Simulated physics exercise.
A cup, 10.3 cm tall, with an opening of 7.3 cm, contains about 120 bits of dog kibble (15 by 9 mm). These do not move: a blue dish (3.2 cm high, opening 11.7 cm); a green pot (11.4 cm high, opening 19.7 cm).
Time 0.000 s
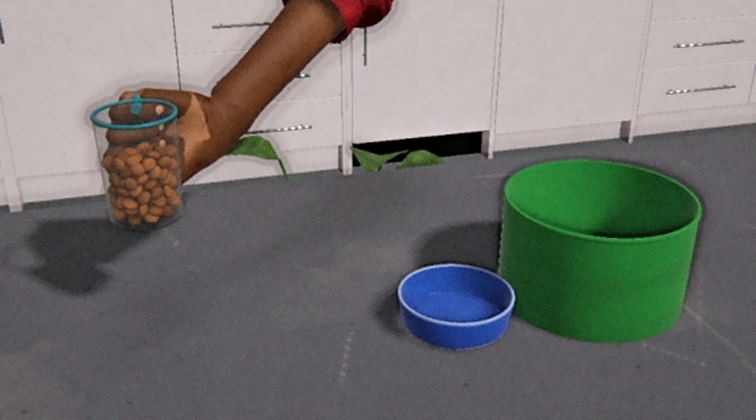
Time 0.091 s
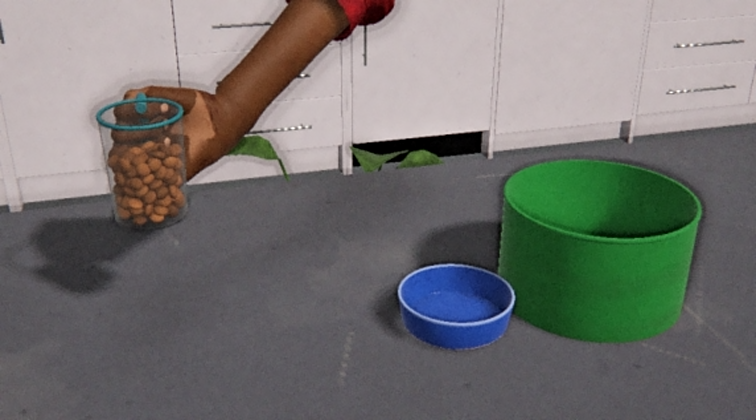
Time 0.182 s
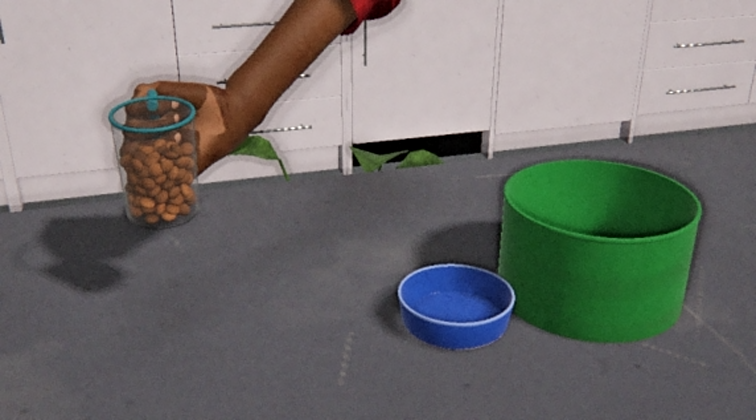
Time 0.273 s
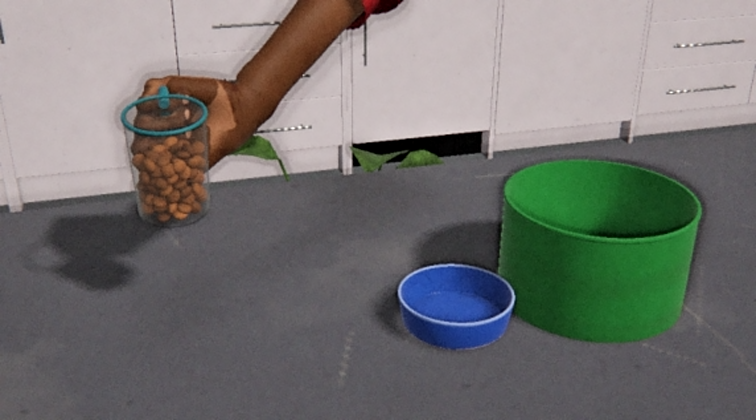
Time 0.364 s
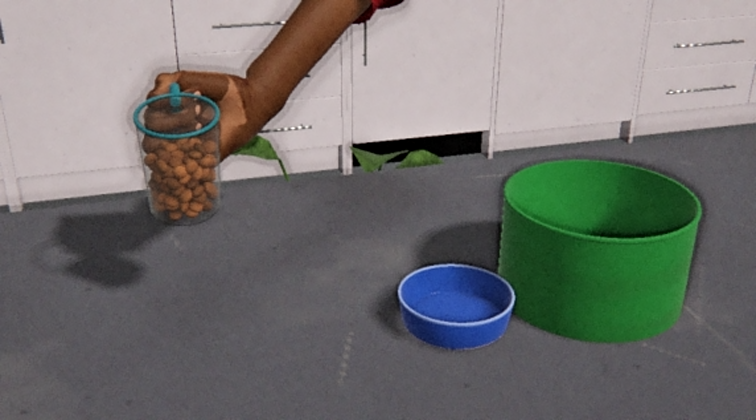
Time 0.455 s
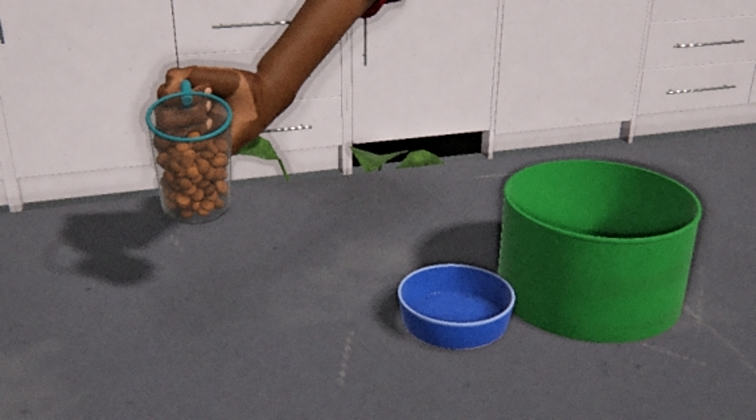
A clear cup of brown dog kibble, held by a hand, moved slightly to the right above a gray surface and gradually tilted forward, while a blue dish and a green pot stayed still.
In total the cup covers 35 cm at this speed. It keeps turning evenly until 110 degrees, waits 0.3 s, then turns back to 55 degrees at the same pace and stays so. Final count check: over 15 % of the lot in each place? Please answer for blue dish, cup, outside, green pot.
Over 15 %? Blue dish: Yes; cup: Yes; outside: No; green pot: No.
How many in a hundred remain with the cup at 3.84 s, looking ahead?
Load remaining: Approx. 35 %.
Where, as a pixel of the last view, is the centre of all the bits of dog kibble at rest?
Centre: Approx. (481, 297).
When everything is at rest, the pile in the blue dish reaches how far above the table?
Close to 3.0 centimetres.
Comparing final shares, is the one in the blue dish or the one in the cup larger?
The bigger part comes to rest in the blue dish.
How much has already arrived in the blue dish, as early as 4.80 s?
Reading at that time: Around 55 %.
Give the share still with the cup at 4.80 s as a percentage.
By then, close to 35 per cent is still held.
After 1.76 s, tilt 68 degrees; cup 100 %; middle of all pieces near (348, 147).
After 2.85 s, tilt 110 degrees; blue dish 10 %, cup 80 %, in the air 5 %; middle of all pieces near (470, 161).
After 3.84 s, tilt 85 degrees; blue dish 55 %, cup 35 %, outside 5 %, green pot 5 %; middle of all pieces near (476, 255).
After 4.80 s, tilt 55 degrees; blue dish 55 %, cup 35 %, outside 5 %, green pot 5 %; middle of all pieces near (476, 257).
In the end, at 5.1 s, blue dish 55 %, cup 35 %, outside 5 %, green pot 5 %.
